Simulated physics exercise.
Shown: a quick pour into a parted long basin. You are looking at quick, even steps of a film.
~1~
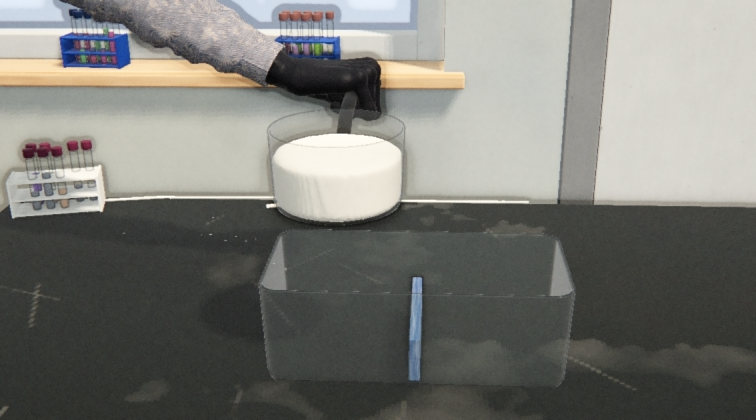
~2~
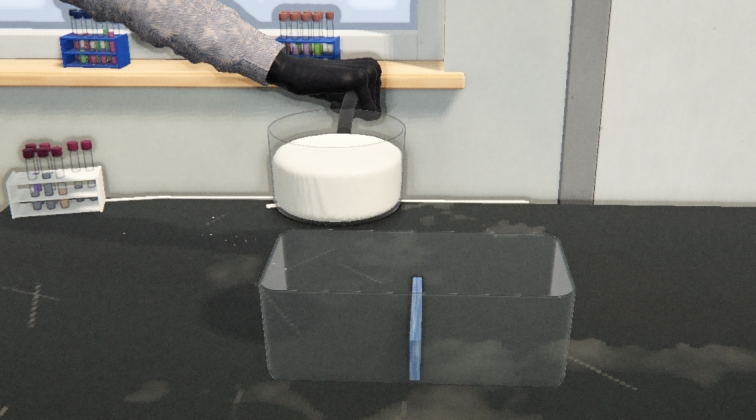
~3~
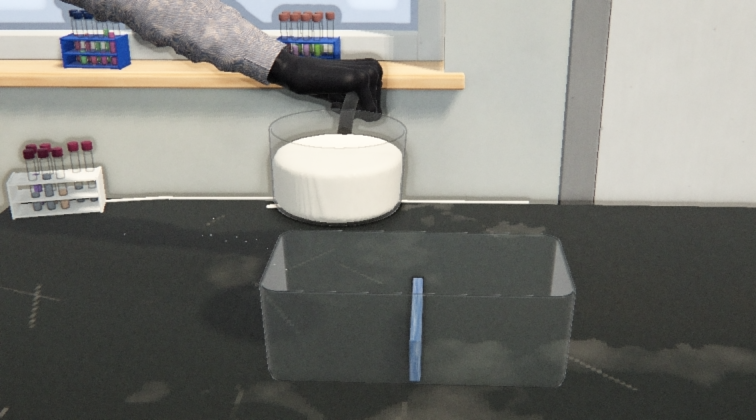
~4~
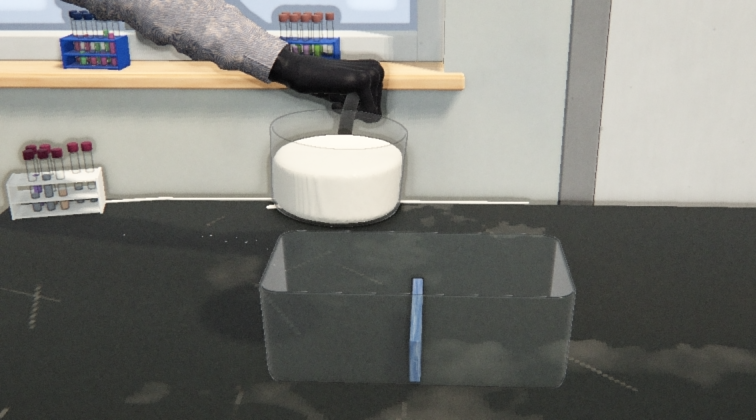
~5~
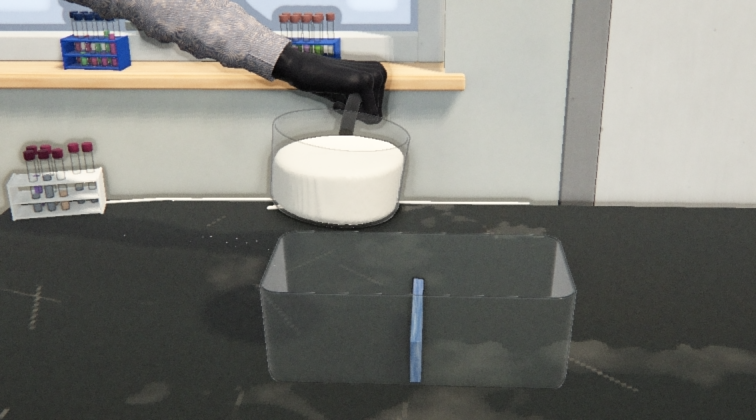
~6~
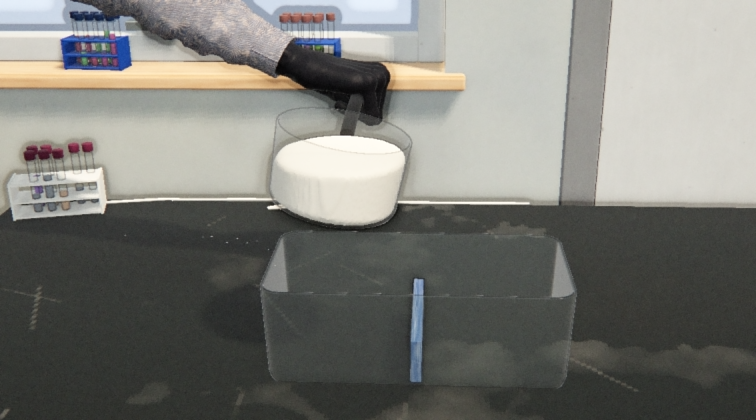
Black-gloved hand holding a clear round container of white contents, keeping it still, then tilting it slightly rightward above a divided basin.
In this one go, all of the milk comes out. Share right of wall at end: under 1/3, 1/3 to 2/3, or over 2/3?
Over 2/3.
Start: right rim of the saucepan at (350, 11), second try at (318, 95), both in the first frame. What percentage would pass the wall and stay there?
First place gives some 70 %, second place some 5 %.
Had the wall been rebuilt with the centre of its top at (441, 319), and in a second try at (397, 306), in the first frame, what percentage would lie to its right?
70 % then 95 %, approximately.
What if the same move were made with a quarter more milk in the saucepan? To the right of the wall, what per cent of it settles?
Close to 95 per cent.
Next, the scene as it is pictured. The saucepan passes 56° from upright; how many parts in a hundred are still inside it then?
It keeps around 80 per cent at that angle.
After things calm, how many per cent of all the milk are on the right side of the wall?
Close to 95 in a hundred.
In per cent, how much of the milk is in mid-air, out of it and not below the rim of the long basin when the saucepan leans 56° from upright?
It's about 15 per cent.
A moment on, the saucepan is tipped part way and 80 per cent is still to pour, 0 is left of the wall and 4 right of it.
Next, the saucepan is tipped on its side and 26 per cent is still to pour, 0 is left of the wall and 62 right of it.
Then the saucepan is tipped on its side and 5 per cent is still to pour, 3 is left of the wall and 89 right of it.
Later the saucepan is tipped on its side and 1 per cent is still to pour, 5 is left of the wall and 93 right of it.
Finally, 6 per cent lies left of the wall, 93 right of it and 0 outside.
